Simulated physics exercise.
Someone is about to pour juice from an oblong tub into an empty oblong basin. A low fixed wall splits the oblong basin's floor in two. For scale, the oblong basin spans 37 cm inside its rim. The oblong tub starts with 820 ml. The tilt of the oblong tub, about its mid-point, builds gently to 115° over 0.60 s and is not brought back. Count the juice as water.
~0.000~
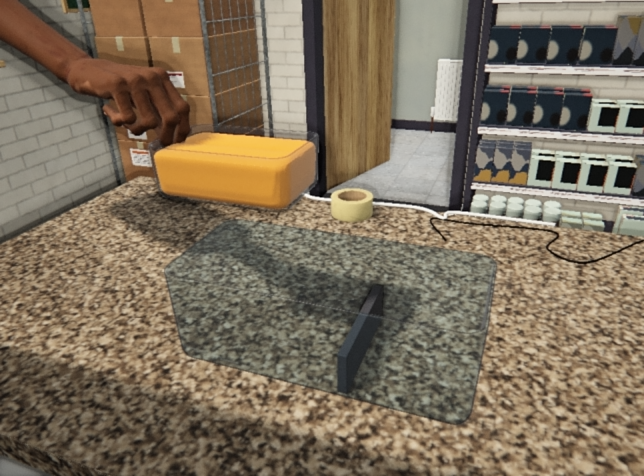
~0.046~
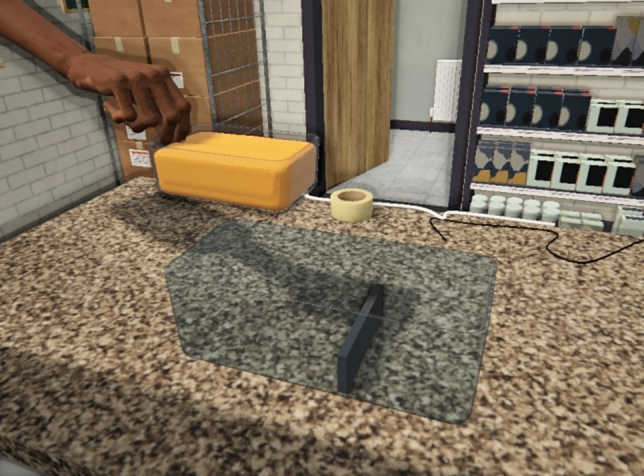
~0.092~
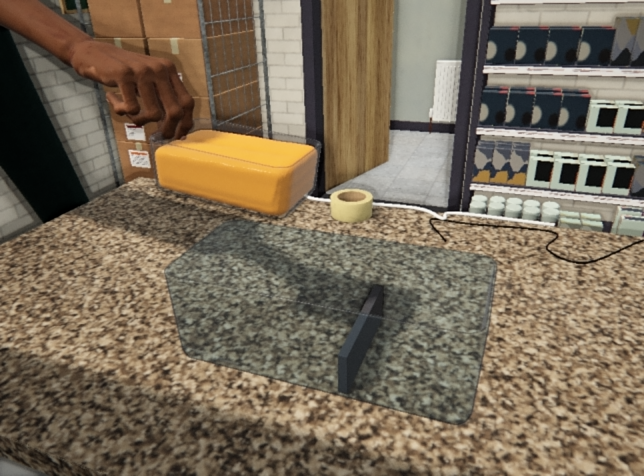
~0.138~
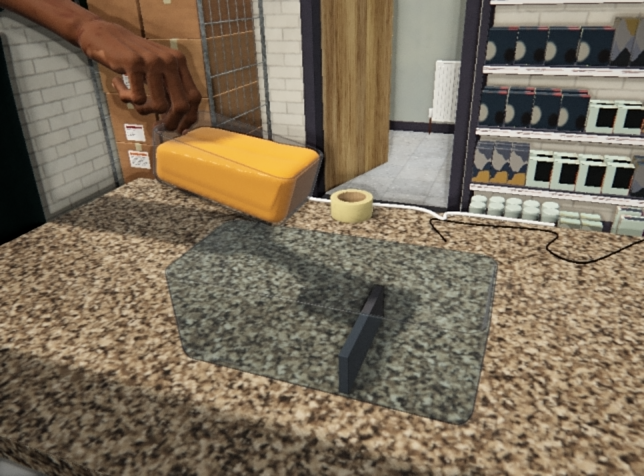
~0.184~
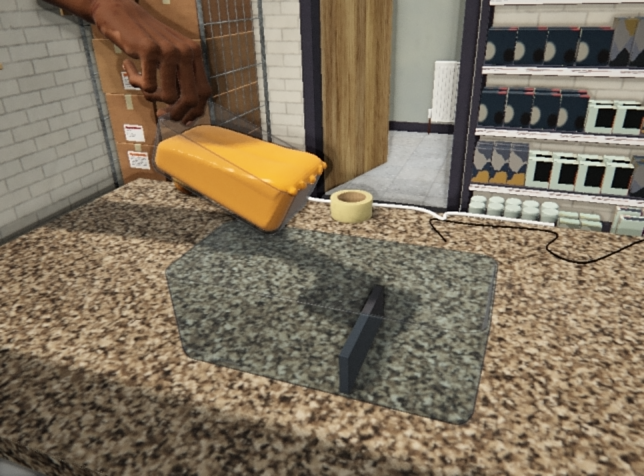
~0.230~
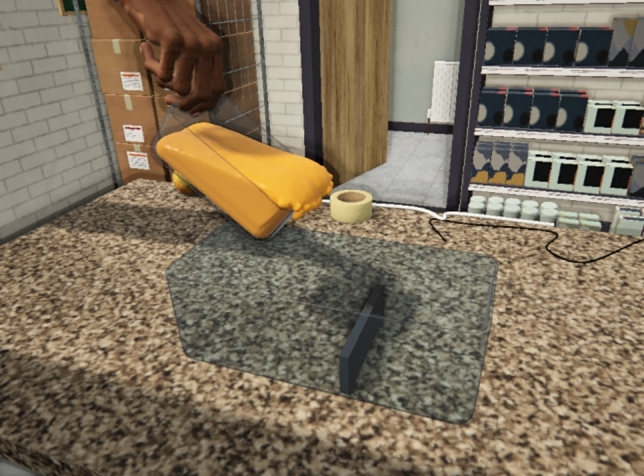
Orange oblong tub tilting gradually to the right above a speckled countertop beside a clear basin, a hand moving above it.
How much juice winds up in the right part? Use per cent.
The far part has some 13 per cent.
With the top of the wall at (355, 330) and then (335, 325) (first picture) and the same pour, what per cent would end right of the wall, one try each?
In turn about 40 and 55 per cent.
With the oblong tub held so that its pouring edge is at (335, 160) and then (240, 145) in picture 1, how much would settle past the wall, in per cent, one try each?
First 50, then 5 per cent.
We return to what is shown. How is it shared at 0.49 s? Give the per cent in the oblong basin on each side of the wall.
Some 70 per cent left and 12 right.
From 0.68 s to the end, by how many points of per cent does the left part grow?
About 2 per cent.
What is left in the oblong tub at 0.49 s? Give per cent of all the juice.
Near 7 in a hundred.
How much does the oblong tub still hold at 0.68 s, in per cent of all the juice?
Some 0 per cent.
By 0.49 s the tilt is 106° and 7 per cent is still to pour, 70 is left of the wall and 11 right of it.
By 0.68 s the tilt is 115° and 0 per cent is still to pour, 77 is left of the wall and 12 right of it.
By 0.88 s the tilt is 115° and 0 per cent is still to pour, 79 is left of the wall and 13 right of it.
By 1.10 s the tilt is 115° and 0 per cent is still to pour, 79 is left of the wall and 13 right of it.
At rest 79 per cent lies left of the wall, 13 right of it and 8 outside.
